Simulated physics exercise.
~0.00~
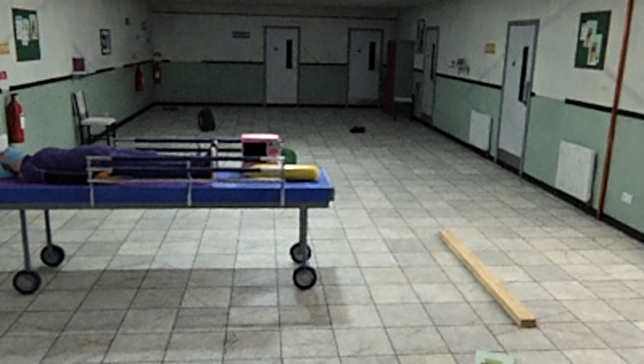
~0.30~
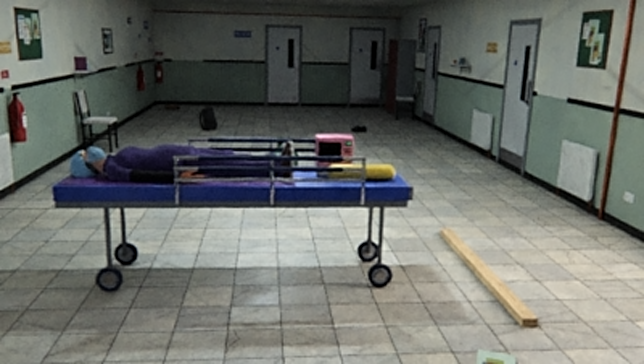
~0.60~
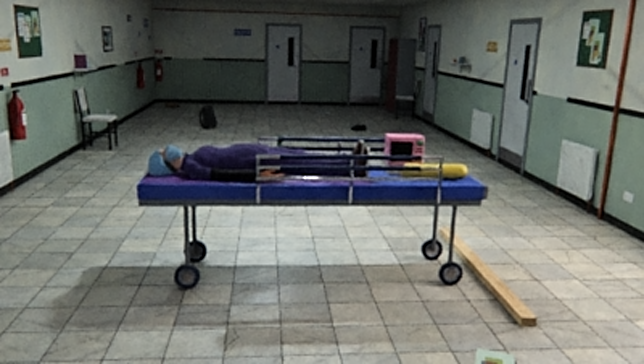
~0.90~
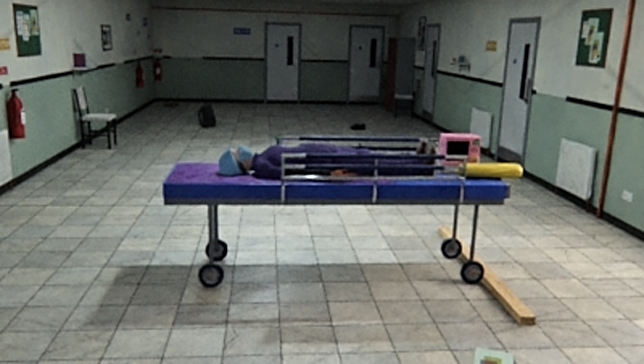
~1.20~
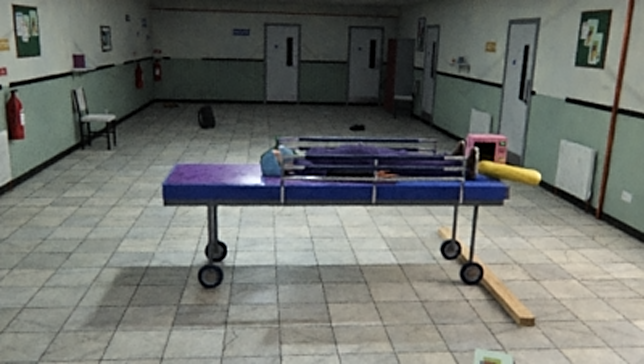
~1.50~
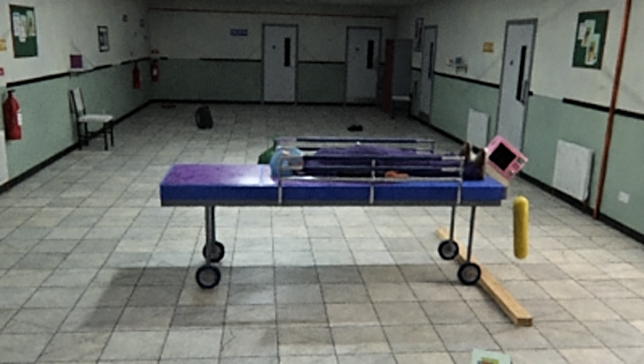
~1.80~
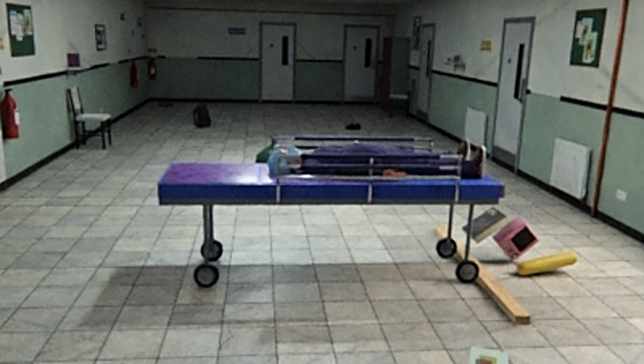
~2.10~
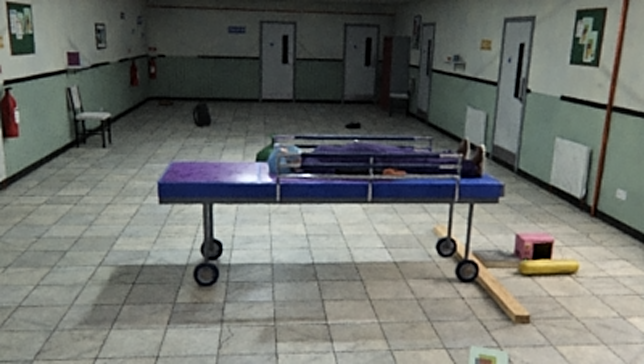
Person lying on a blue trolley rolling right, sliding on as it stops, while a pink monitor and yellow bottle drop off.
